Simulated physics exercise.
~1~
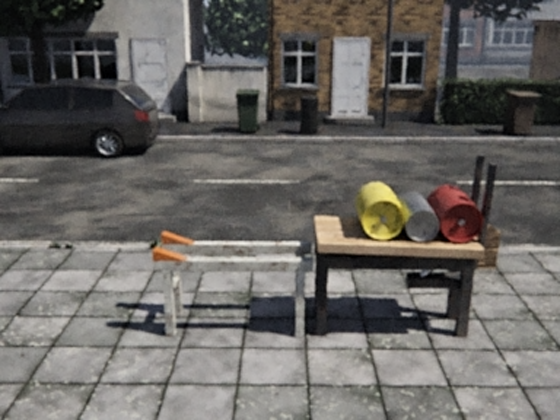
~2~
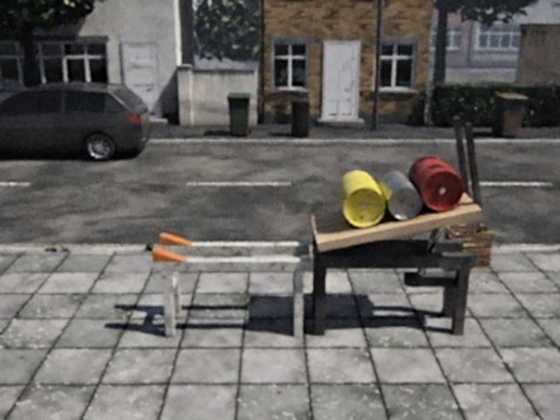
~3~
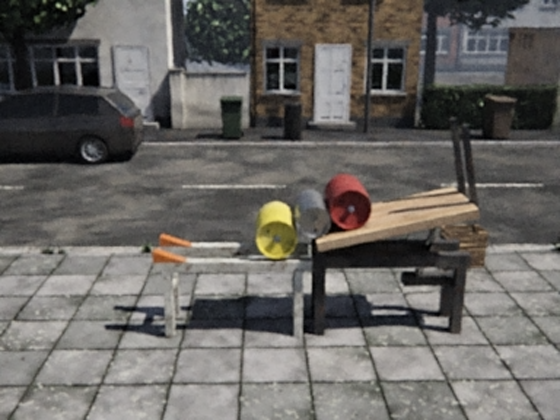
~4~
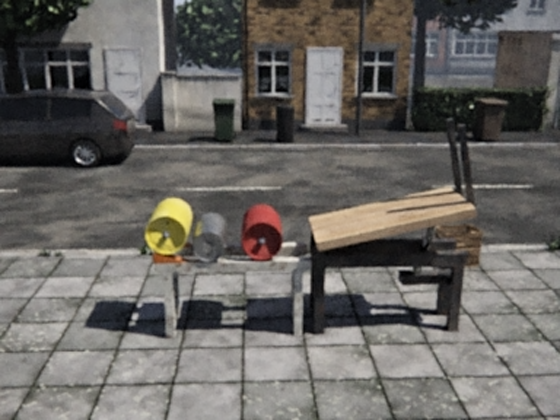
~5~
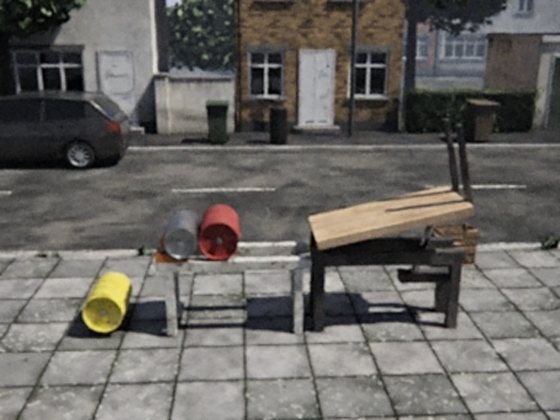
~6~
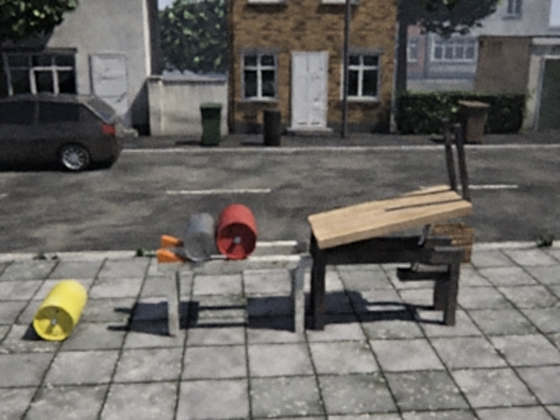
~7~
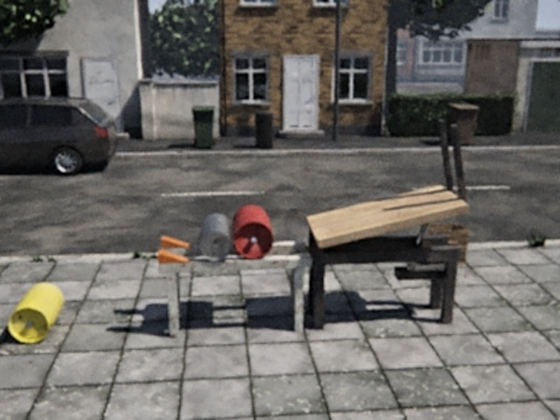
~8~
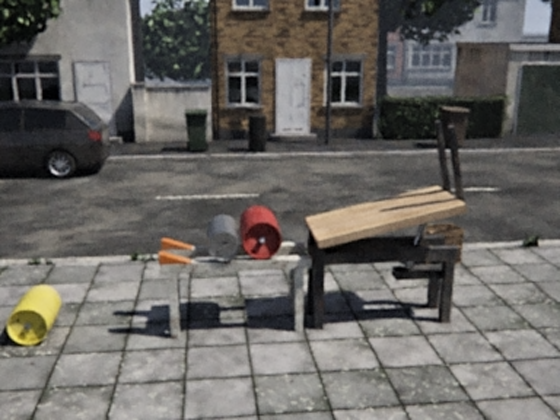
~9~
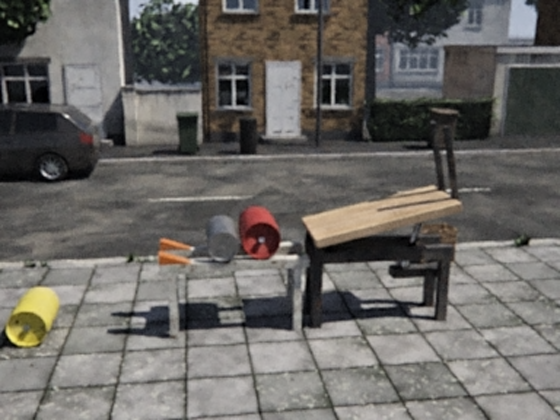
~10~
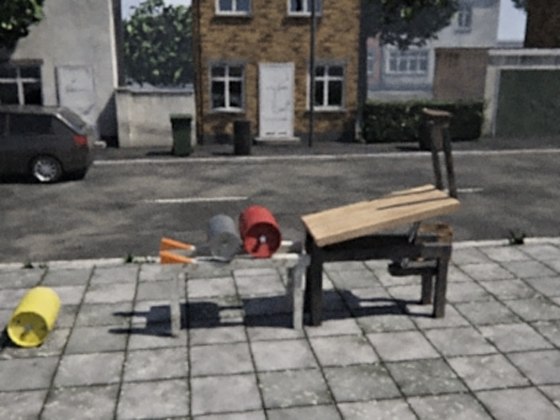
On a paved sidewalk beside a street, a wooden table's top tilts up, and yellow, grey and red barrels roll left onto a low white rack. The yellow one drops off the far end and rolls along the paving before stopping, while the others roll back slightly and rest on the rack.
